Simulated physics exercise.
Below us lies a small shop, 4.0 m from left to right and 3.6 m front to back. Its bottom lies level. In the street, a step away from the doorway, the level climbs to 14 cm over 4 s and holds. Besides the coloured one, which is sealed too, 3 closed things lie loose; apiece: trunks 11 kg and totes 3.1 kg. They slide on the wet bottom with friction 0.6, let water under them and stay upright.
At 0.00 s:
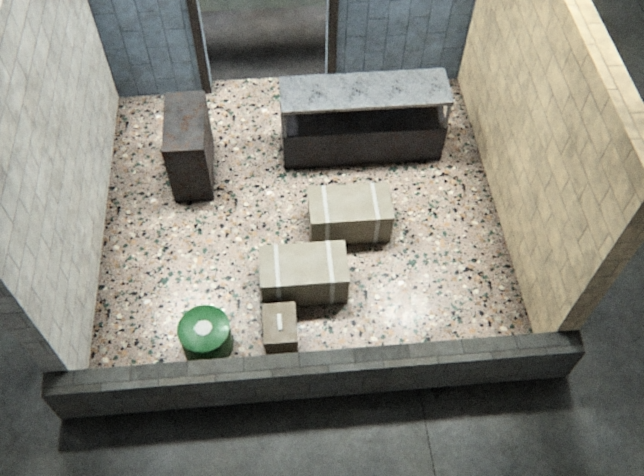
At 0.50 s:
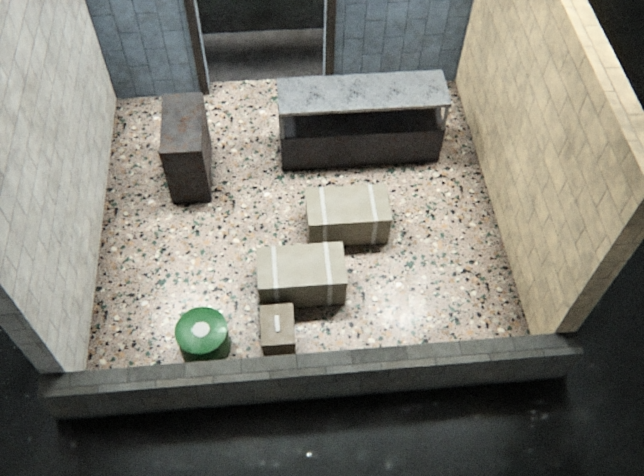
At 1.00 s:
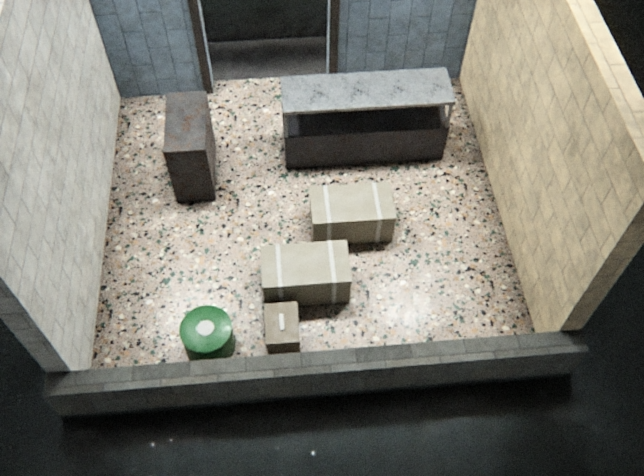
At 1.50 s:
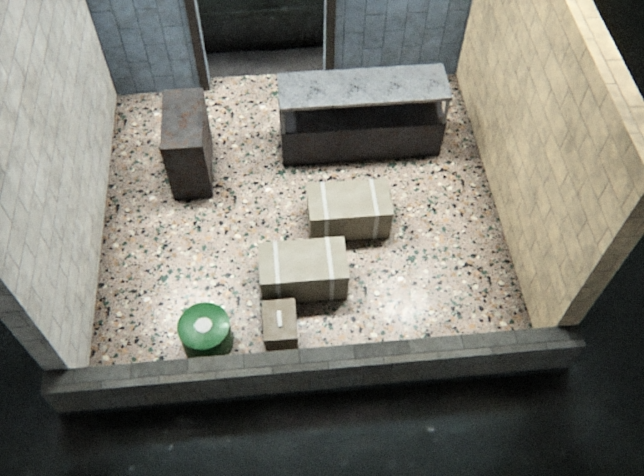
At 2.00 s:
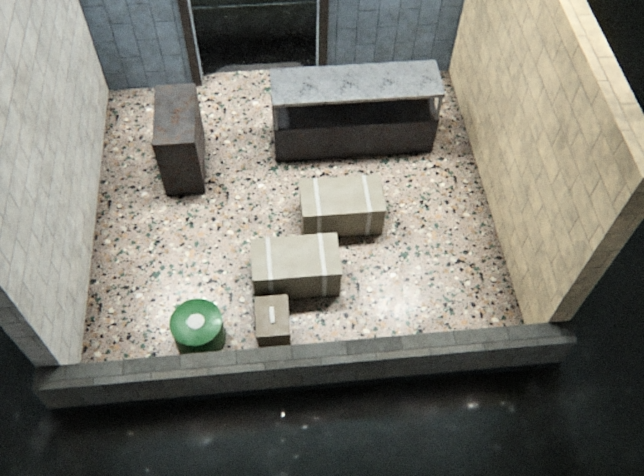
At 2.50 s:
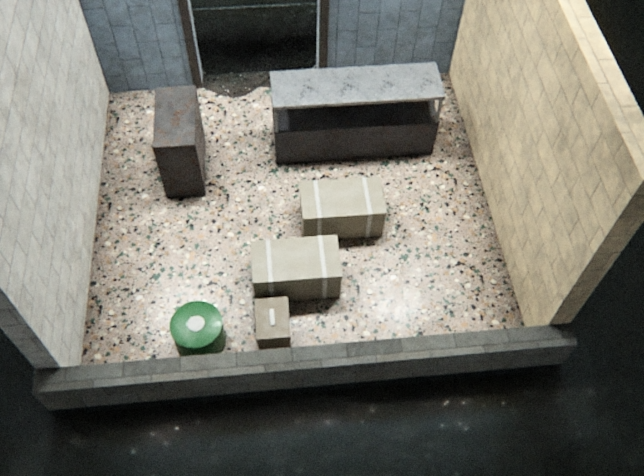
A small shop with a pale speckled floor, grey-blue back wall and cream right wall is seen from high above its low front wall. A dark cabinet and a grey-topped counter stand toward the back, with two pale banded trunks and a small brown box nearer the front, right of a round green tub. The view jitters slightly while the objects stay put, and finally a dark patch edges in at the doorway.
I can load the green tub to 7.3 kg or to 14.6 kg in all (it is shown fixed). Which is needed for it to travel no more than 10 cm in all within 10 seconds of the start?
For it, only the larger load is enough.
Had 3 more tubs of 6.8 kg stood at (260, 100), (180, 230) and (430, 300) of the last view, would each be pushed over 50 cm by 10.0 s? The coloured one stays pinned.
In that order: More, under, short of it.
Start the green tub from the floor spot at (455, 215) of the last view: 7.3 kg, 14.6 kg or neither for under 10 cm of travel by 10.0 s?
Only the larger holds.
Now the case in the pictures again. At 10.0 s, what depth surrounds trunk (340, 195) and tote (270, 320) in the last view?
About 3 and 8 cm.
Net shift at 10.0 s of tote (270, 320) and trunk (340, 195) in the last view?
In that order: 200 cm, 0 cm.
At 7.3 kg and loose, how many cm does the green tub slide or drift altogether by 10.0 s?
About 150 cm.
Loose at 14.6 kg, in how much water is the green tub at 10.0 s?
About 7 cm.
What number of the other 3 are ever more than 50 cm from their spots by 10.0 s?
2 of them.
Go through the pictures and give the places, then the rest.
The first picture shows the green tub at (204, 328), on the bottom; 0.0 m2 under water; 0 of 4 have shifted.
The second picture shows the green tub at (201, 330) rests on the ground; water covers 0.0 m2; 0 of 4 have shifted.
The third picture shows the green tub at (206, 328), on the bottom; 0.0 m2 under water; 0 of 4 have shifted.
The fourth picture shows the green tub at (203, 325) rests on the ground; water covers 0.0 m2; 0 of 4 have shifted.
The fifth picture shows the green tub at (196, 322) rests on the ground; 0.0 m2 under water; 0 of 4 have shifted.
The sixth picture shows the green tub at (196, 324) rests on the ground; water covers 0.1 m2; 0 of 4 have shifted.
After 3.5 s the green tub would be 0 cm from its start with 7.3 kg and 0 cm from its start with 14.6 kg; 0 cm of water round it then.
After 4.5 s the green tub would be 0 cm from its start with 7.3 kg and 0 cm from its start with 14.6 kg; 0 cm of water round it then.
After 7.0 s the green tub would be 14 cm from its start with 7.3 kg and 0 cm from its start with 14.6 kg; 4 cm of water round it then.
After 10.0 s the green tub would be 115 cm from its start with 7.3 kg and 0 cm from its start with 14.6 kg; 7 cm of water round it then.
